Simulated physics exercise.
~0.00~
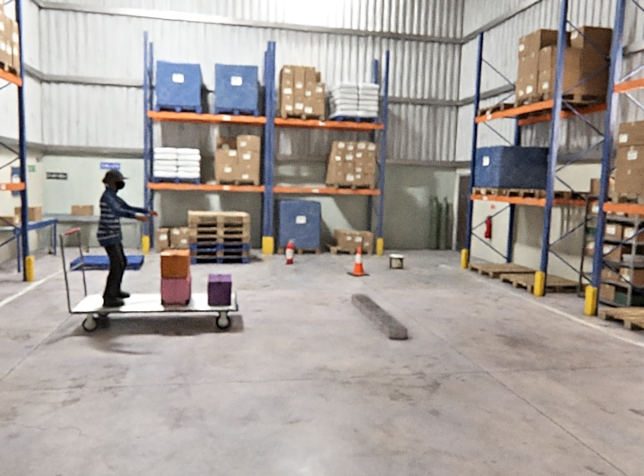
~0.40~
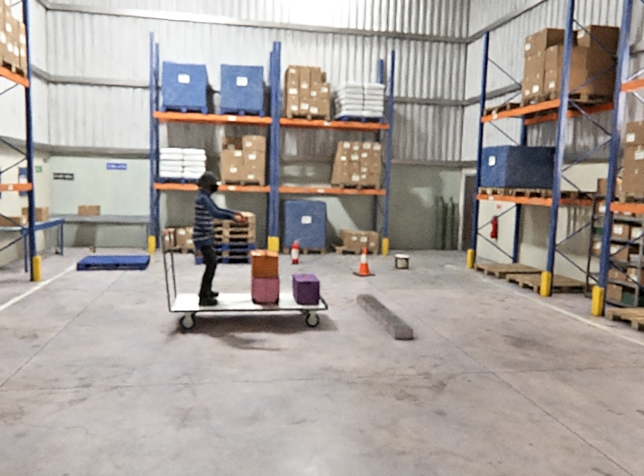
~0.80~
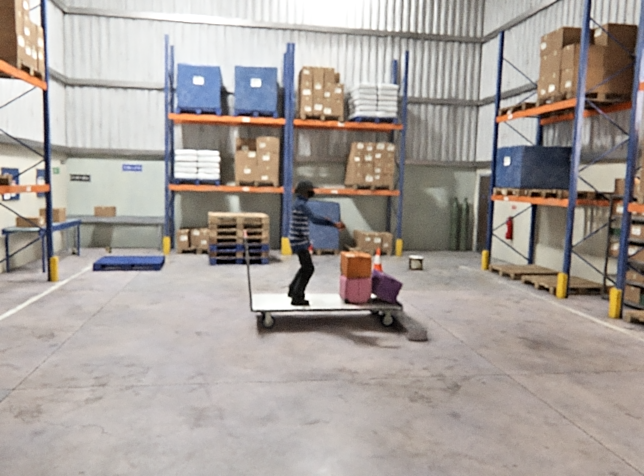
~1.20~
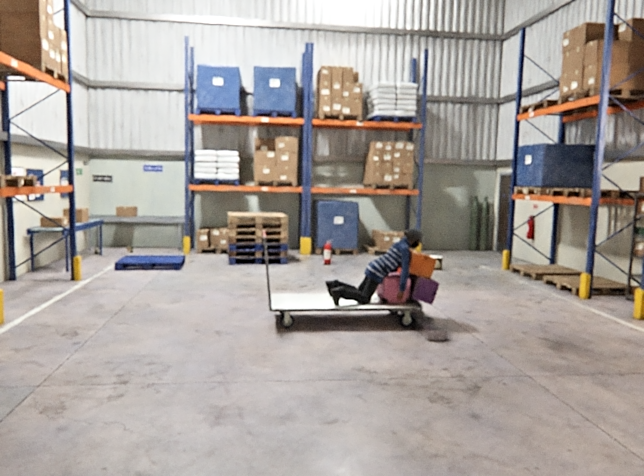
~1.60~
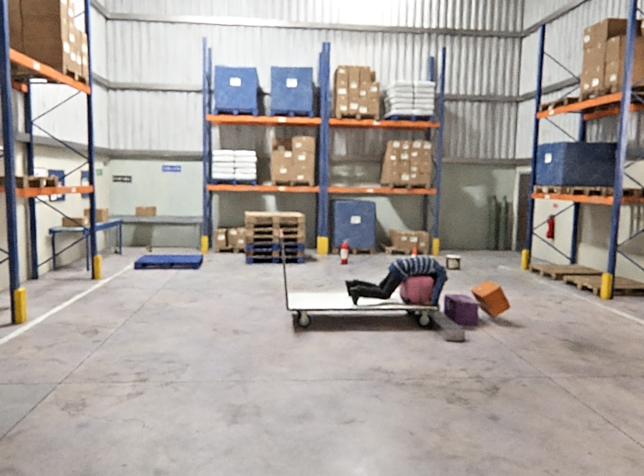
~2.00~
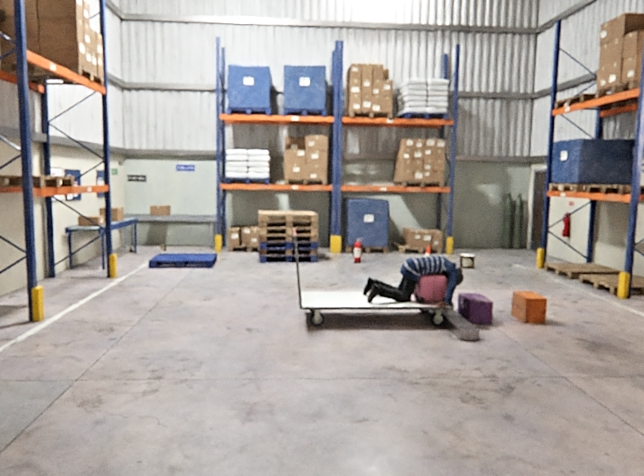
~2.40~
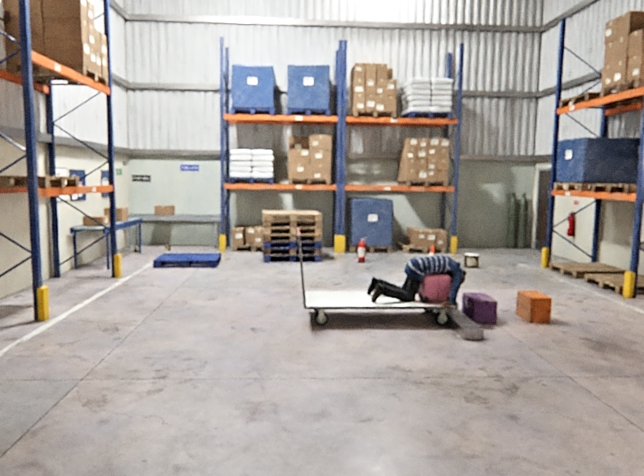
A person riding a rolling cart pitches forward at a beam as two boxes tumble off.
